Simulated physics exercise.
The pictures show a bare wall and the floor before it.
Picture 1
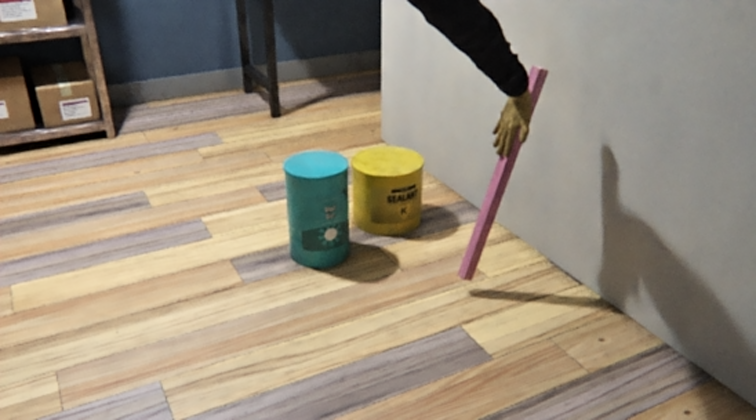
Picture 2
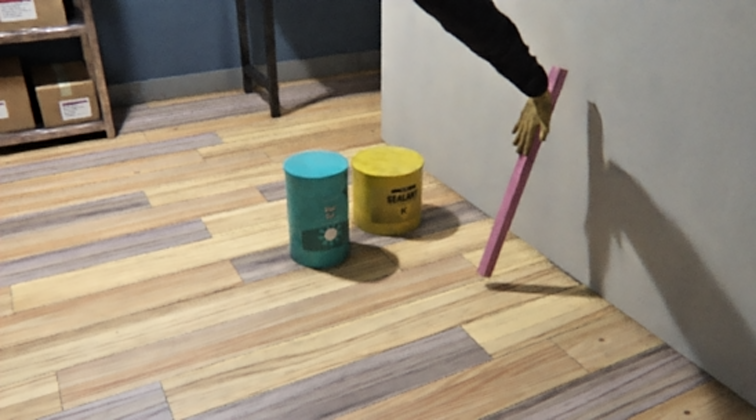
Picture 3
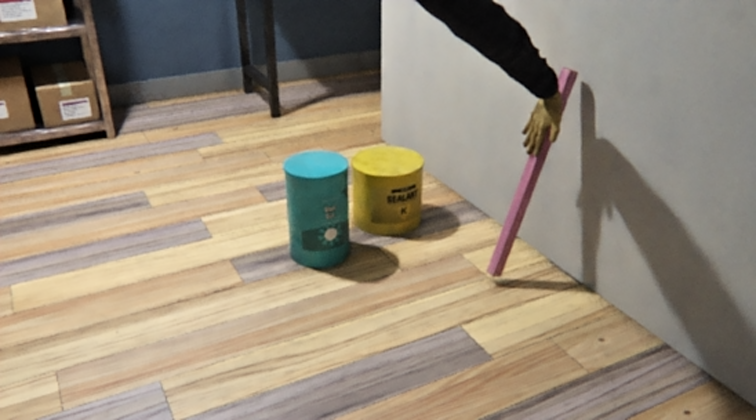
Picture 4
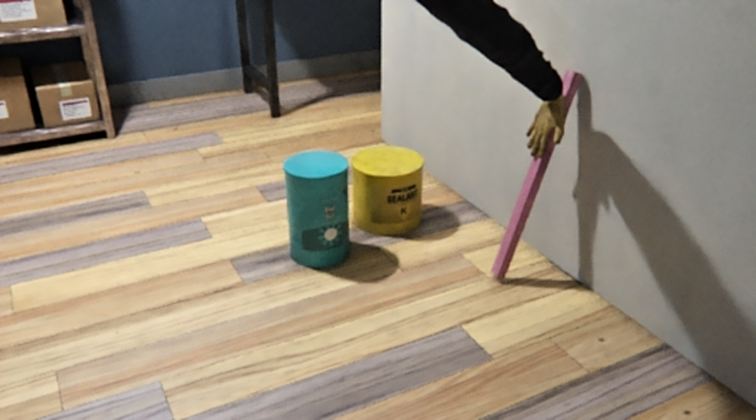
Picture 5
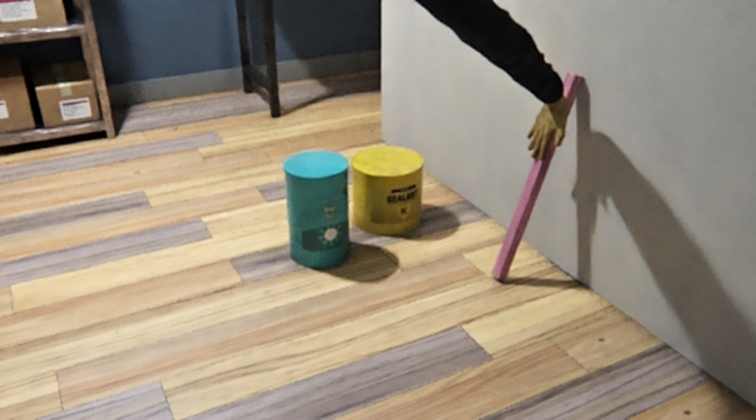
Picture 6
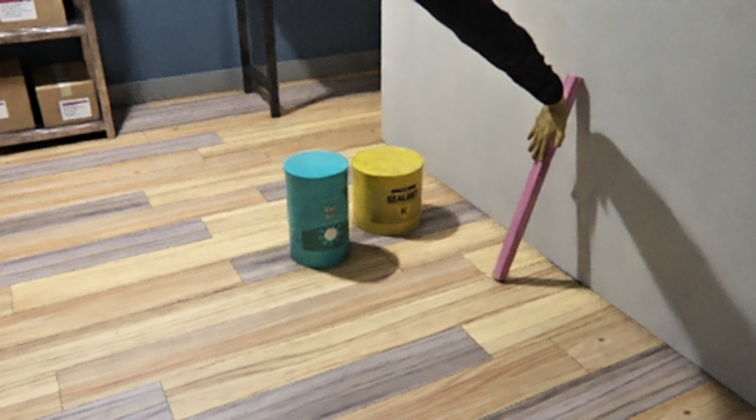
To begin with, a gloved hand holds a slanted pink pole near a bare wall, with a teal container and a yellow pail standing on the plank floor. The hand moves the pole a short way right until it leans against the wall, then stays on it, nearly motionless.
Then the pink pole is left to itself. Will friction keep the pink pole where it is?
As it turns out, it holds.
Then, 0.20 s on from there, no change.
Then, 0.50 s on from there, pink pole resting near (535, 182).
In the end, all 3 unmoved. At the end, from the last picture's camera, pink pole near (535, 182). The pole remains leaning.
